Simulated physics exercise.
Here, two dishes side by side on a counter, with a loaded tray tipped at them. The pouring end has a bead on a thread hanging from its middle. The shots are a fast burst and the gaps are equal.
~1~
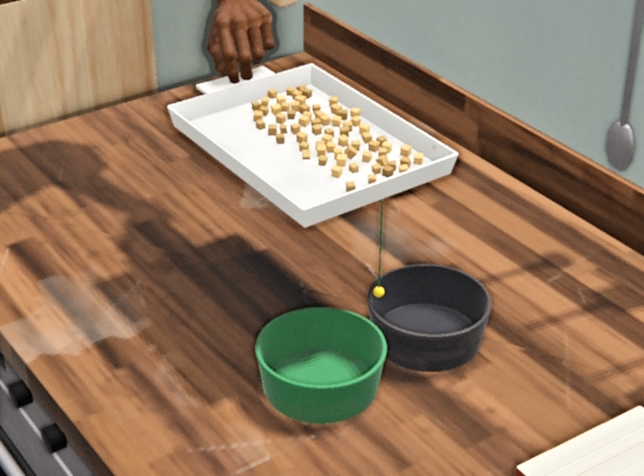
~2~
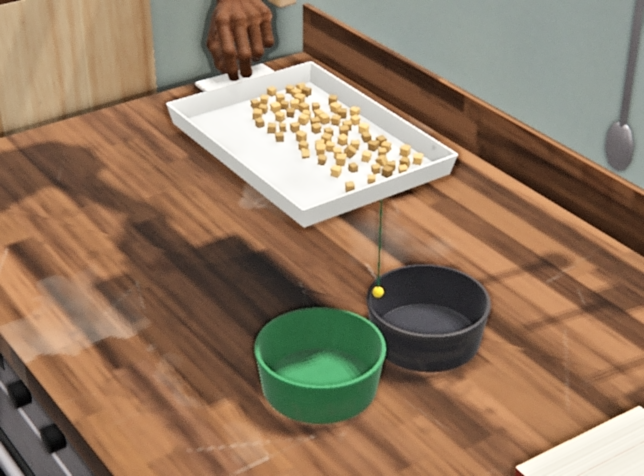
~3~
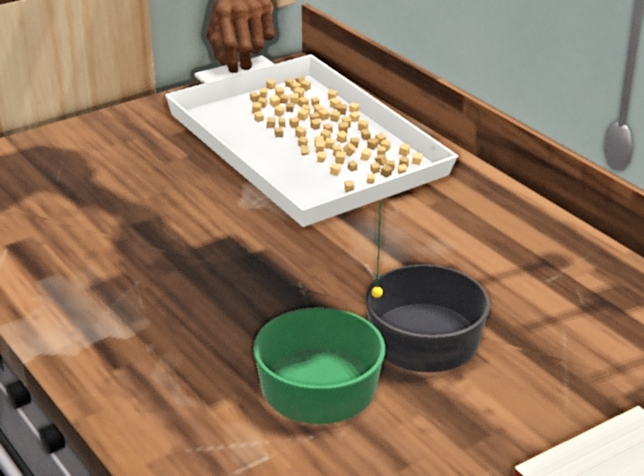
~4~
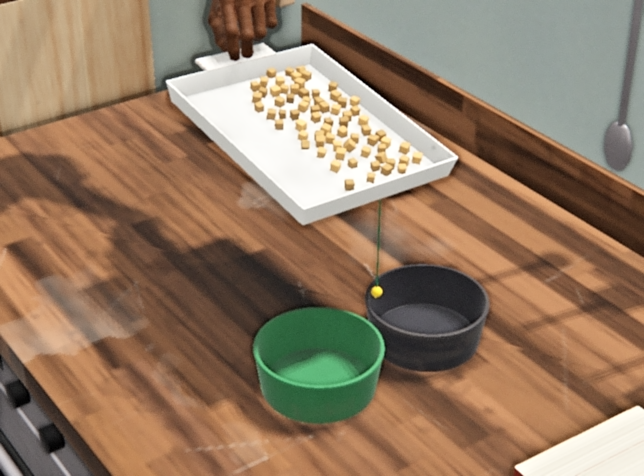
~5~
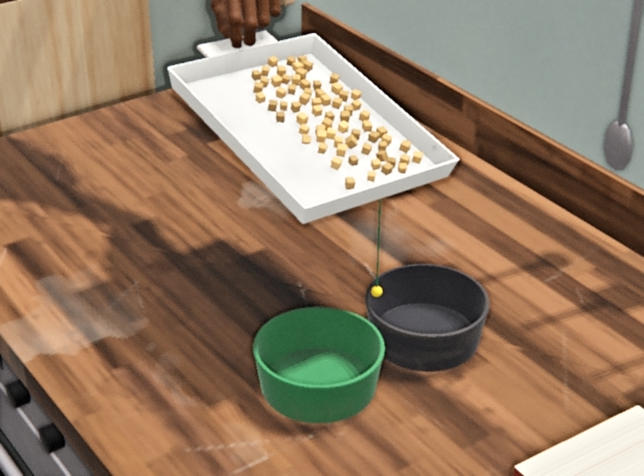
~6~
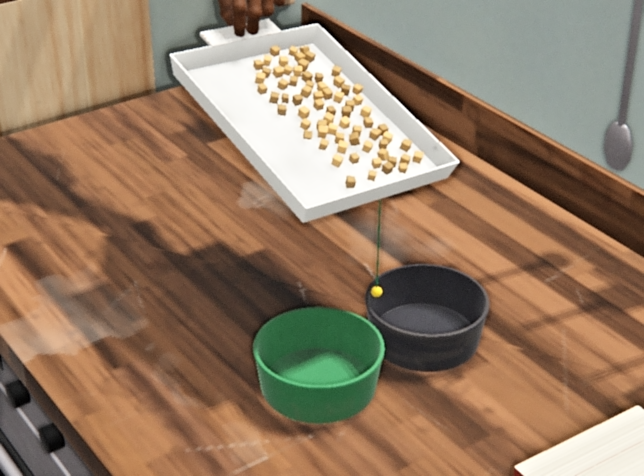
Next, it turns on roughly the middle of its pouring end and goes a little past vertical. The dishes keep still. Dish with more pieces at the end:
Right.
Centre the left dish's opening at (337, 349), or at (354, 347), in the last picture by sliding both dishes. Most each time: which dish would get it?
The rightmost dish, then the rightmost dish.
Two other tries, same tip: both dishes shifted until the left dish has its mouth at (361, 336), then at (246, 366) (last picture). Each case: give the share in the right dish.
You'd get 70 in a hundred first and 10 in a hundred after that.
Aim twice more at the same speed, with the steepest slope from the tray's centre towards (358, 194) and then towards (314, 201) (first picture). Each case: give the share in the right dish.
Case one 40 %; case two 0 %.
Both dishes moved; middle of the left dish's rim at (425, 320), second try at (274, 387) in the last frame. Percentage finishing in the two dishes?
First case: Some 80 %; second case: Some 20 %.
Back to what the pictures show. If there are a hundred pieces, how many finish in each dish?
The left dish ends up with around 0 percent of the load, the right dish with around 60 percent.
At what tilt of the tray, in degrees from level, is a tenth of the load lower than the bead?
The angle is roughly 115° at that point.
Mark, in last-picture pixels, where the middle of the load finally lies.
I'd mark it at roughly (455, 342).
Soon after the last picture, tray tipped steeply; all on the tray.
A little later, tray tipped right over; nearly all on the tray; a stray few in the right dish; a stray few outside both.
Later still, tray tipped past a quarter turn; about two thirds in the right dish; about a third outside both.
At rest, tray tipped past a quarter turn; none in the left dish; about two thirds in the right dish; about a third outside both.
